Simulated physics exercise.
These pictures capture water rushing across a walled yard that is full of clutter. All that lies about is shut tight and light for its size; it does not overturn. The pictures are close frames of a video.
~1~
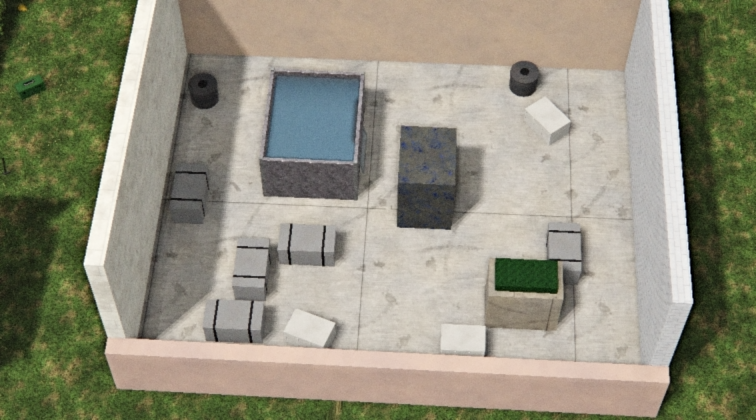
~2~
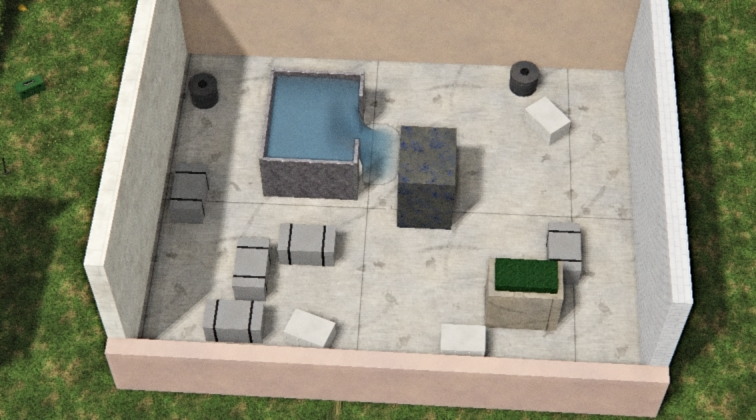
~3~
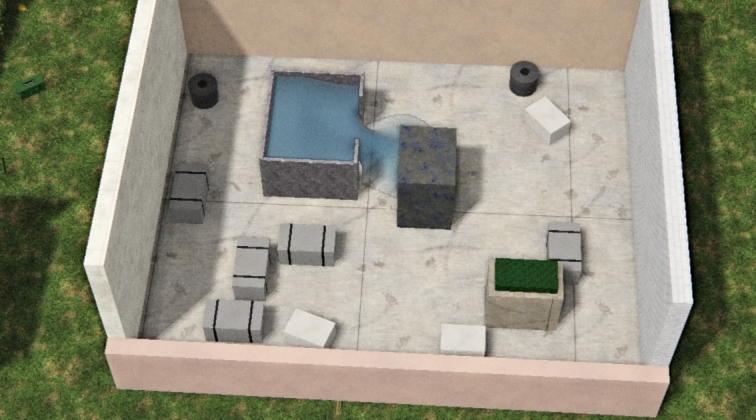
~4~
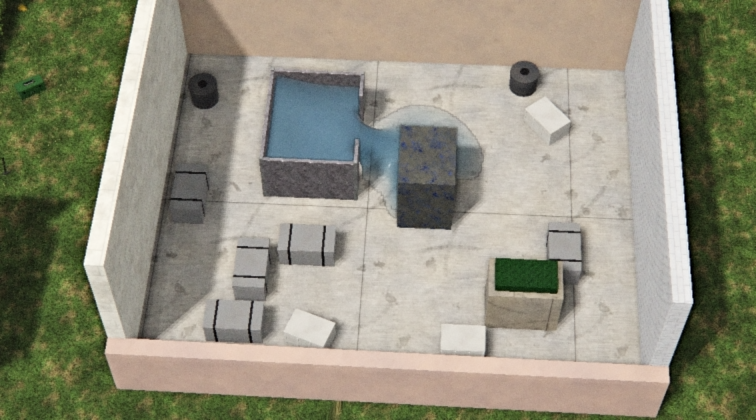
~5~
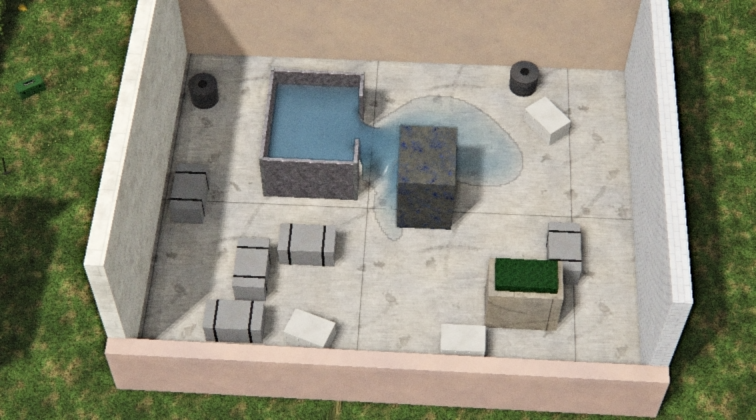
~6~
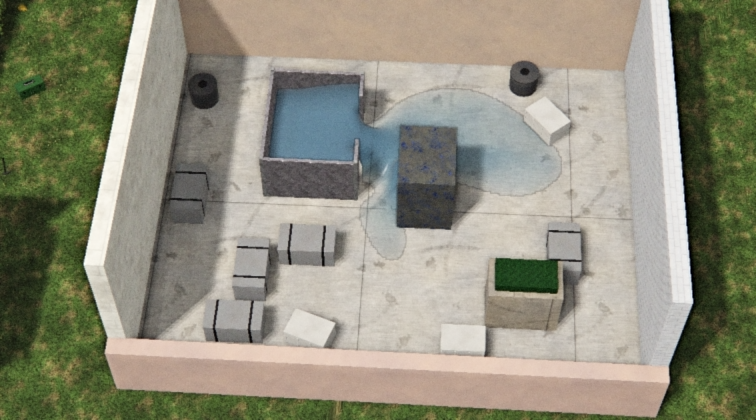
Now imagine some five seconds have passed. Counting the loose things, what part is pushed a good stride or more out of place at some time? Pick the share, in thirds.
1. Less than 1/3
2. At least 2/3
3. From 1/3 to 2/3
(1) Less than 1/3.
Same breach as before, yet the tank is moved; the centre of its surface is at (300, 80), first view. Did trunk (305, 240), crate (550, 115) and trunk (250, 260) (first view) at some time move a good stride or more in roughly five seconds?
Not far, Far enough, Not far.
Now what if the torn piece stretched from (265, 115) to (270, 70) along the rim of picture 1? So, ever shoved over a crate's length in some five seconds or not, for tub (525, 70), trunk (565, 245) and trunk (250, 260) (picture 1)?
Results in order: Moved that far / stayed within it / stayed within it.
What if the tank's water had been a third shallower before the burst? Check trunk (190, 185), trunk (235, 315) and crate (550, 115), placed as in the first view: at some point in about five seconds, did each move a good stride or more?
Item by item: Missed the mark, then missed the mark, then cleared the mark.
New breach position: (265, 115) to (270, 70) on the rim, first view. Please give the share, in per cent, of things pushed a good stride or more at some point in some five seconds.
I'd say around 50 per cent.
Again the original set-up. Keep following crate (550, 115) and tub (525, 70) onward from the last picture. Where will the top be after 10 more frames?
The first top is close to (618, 61) and the second close to (589, 68).
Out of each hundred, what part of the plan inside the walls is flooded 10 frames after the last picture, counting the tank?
I'd say around 50 in a hundred.
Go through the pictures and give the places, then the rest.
In the first frame, a crate at (548, 115) rests on the ground; a crate at (463, 338), on the bottom; 0 of 10 have shifted.
In the second frame, a crate at (548, 115), on the bottom; a crate at (463, 338), on the bottom; 0 of 10 have shifted.
In the third frame, a crate at (548, 115), on the bottom; a crate at (463, 338), on the bottom; 0 of 10 have shifted.
In the fourth frame, a crate at (548, 115), on the bottom; a crate at (463, 338), on the bottom; 0 of 10 have shifted.
In the fifth frame, a crate at (548, 115), on the bottom; a crate at (463, 338), on the bottom; 0 of 10 have shifted.
In the sixth frame, a crate at (548, 115), on the bottom; a crate at (463, 338) rests on the ground; 0 of 10 have shifted.
A moment on, 0 of 10 are well off their spots; 0 afloat.
Next, 2 of 10 are well off their spots; 2 afloat.
Later, 2 of 10 are well off their spots; 3 afloat.
In the end, 2 of 10 are well off their spots, and 2 have been at some point; 2 afloat.
